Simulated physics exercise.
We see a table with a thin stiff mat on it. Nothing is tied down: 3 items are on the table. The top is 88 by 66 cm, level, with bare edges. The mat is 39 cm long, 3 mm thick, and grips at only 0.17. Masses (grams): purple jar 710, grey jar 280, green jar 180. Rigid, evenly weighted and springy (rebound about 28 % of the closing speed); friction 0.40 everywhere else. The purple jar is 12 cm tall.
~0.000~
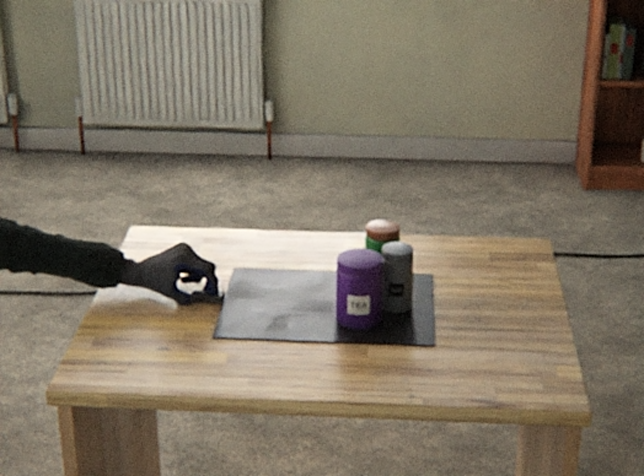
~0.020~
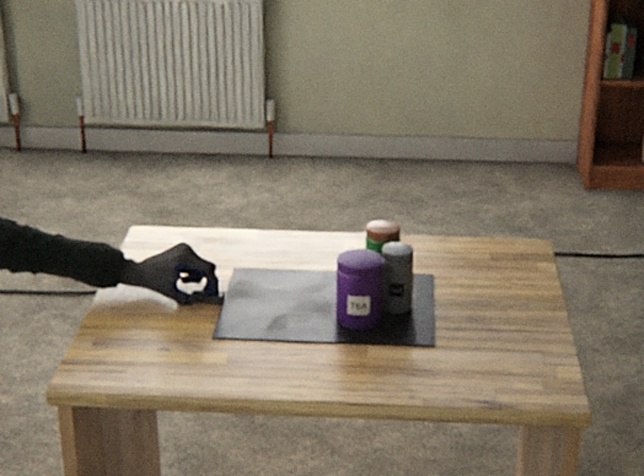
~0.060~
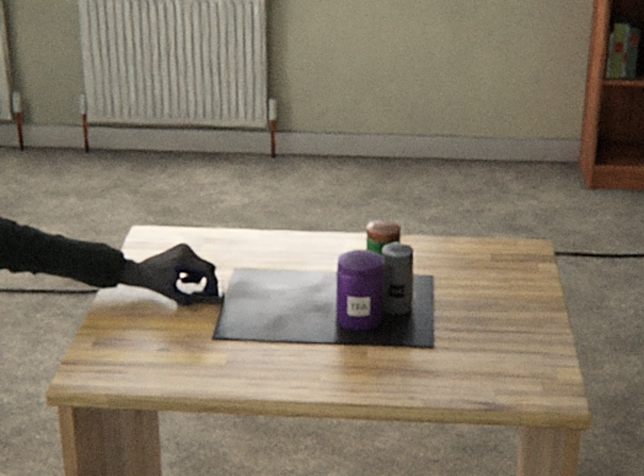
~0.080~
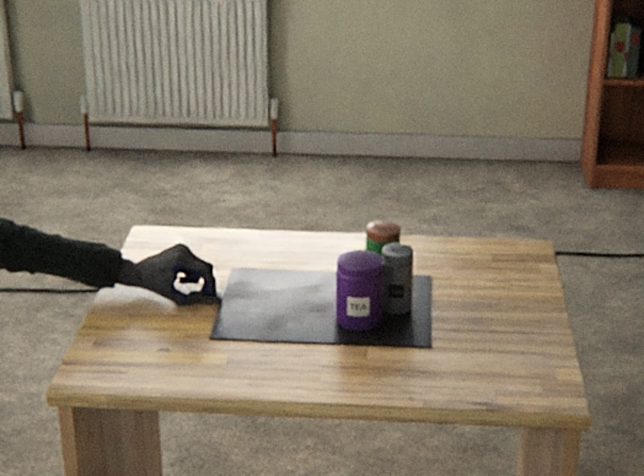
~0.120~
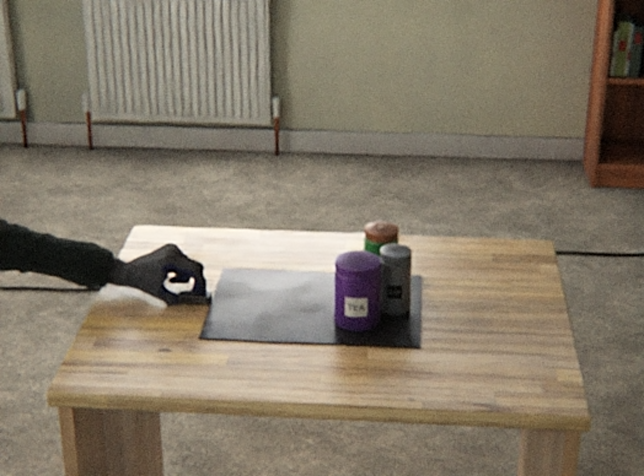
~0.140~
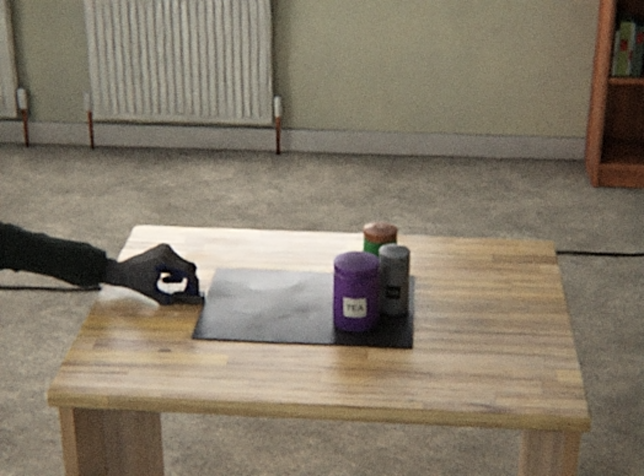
A gloved hand slowly pulls a dark mat slightly left beneath three jars on a table.
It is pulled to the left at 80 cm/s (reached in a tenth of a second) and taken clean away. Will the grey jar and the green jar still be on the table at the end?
The grey jar is still on the table, the green jar is still on the table.
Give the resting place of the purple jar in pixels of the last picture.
At about (233, 287).
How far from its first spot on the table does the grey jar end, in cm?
About 5 cm.
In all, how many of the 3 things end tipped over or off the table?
0 of them.
After 0.24 s, mat out by 12 cm; grey jar leaning 4° near (380, 279); green jar slid 3 cm near (366, 257); purple jar slid 3 cm.
After 0.44 s, mat out by 28 cm; green jar leaning 6° near (337, 256); grey jar slid 4 cm near (374, 280); purple jar leaning 4°.
After 0.54 s, mat out by 36 cm; green jar slid 8 cm near (341, 257); grey jar slid 5 cm near (374, 280); purple jar slid 19 cm.
After 0.84 s, mat out by 60 cm; green jar slid 8 cm near (340, 258); grey jar slid 5 cm near (374, 280); purple jar slid 23 cm.
At rest (1.5 s), not toppled but over 6 cm from the start, purple jar and green jar; grey jar in place, give or take 6 cm. Seen from the same camera at the end, grey jar near (374, 280), green jar near (340, 258).
